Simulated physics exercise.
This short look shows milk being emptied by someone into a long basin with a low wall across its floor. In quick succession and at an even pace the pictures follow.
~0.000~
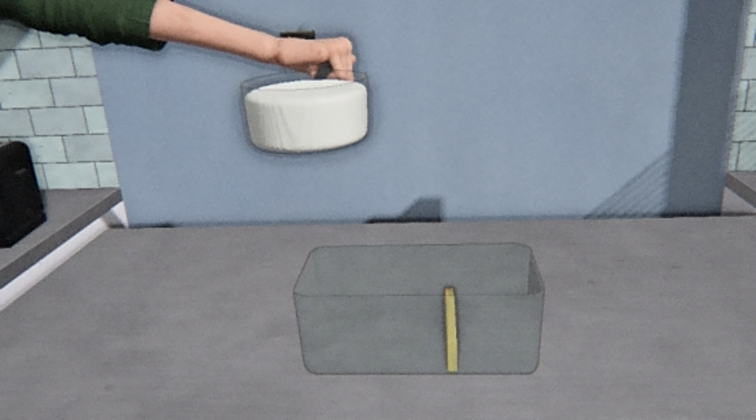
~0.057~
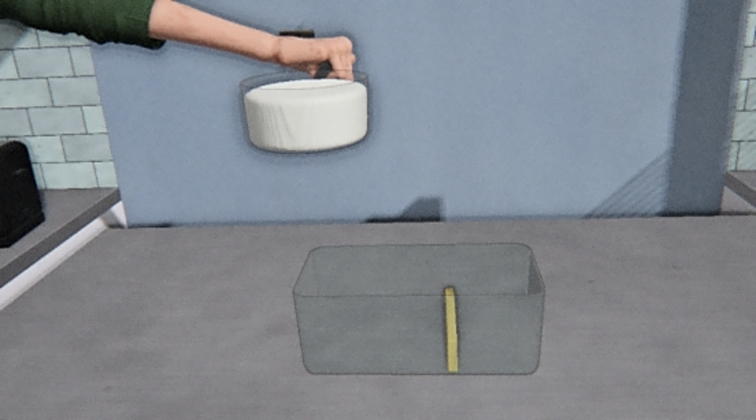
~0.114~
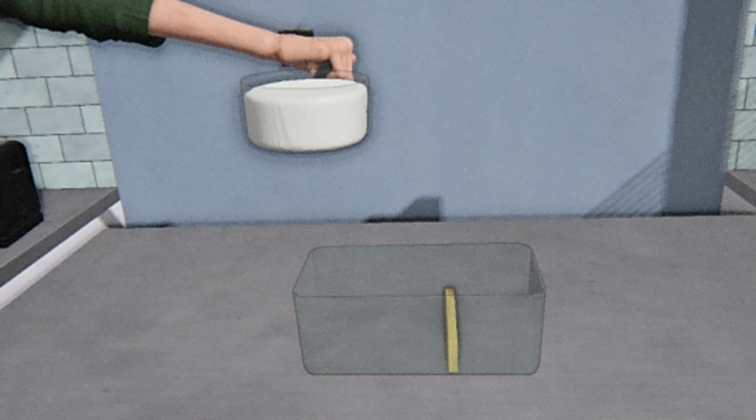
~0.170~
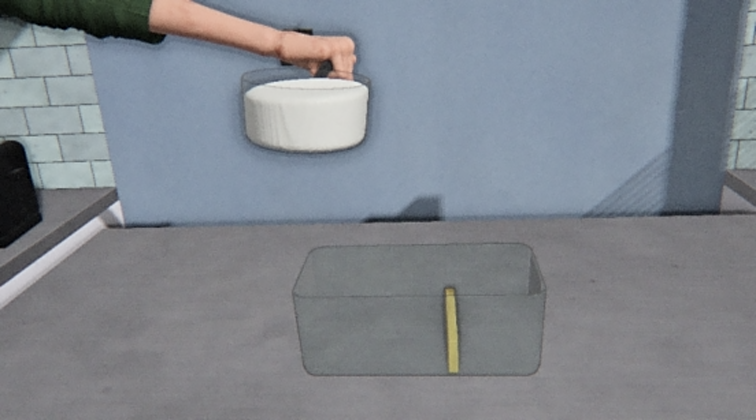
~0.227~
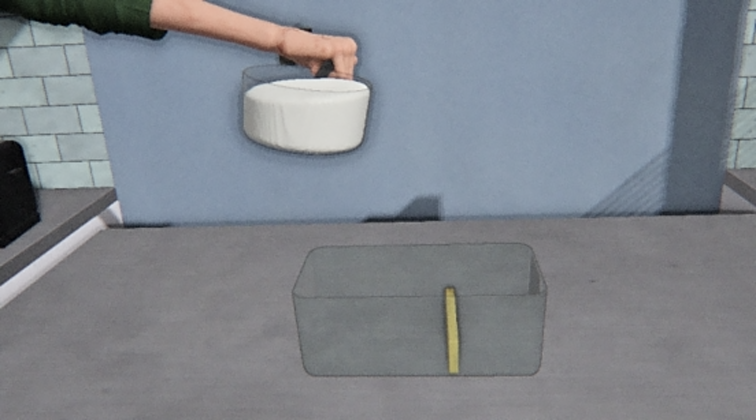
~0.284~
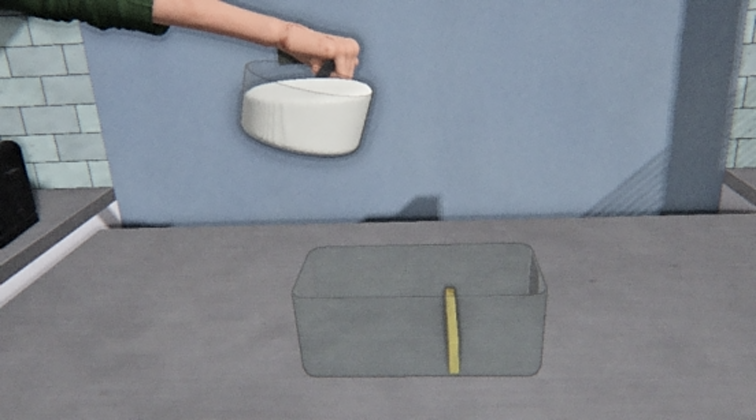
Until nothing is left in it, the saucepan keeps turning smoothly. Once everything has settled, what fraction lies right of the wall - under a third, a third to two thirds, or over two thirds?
Once it settles, the part right of the wall is a third to two thirds, I'd say.
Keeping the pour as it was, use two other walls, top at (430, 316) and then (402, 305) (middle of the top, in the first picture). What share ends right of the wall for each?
You'd get roughly 65 per cent the first time and roughly 85 per cent the second.
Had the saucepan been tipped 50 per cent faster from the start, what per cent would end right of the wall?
Estimate: Around 30 %.
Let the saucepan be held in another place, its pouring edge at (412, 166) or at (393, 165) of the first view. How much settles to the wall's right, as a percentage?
The first start yields 60 per cent, the second 40 per cent.
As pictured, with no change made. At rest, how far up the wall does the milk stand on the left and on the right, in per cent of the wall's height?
Once it is still, the left part shows 40 per cent and the right part 60.
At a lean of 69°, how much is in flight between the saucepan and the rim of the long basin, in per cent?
I'd say some 40 per cent of it.
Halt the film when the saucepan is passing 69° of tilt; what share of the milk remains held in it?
Close to 50 parts in a hundred remain.
A moment on, the saucepan is tipped part way and 49 per cent is still to pour, 6 is left of the wall and 5 right of it.
Next, the saucepan is tipped on its side and 10 per cent is still to pour, 32 is left of the wall and 44 right of it.
Then the saucepan is tipped right over and 1 per cent is still to pour, 52 is left of the wall and 43 right of it.
Later the saucepan is tipped right over and 0 per cent is still to pour, 55 is left of the wall and 43 right of it.
Finally, 55 per cent lies left of the wall, 43 right of it and 2 outside.
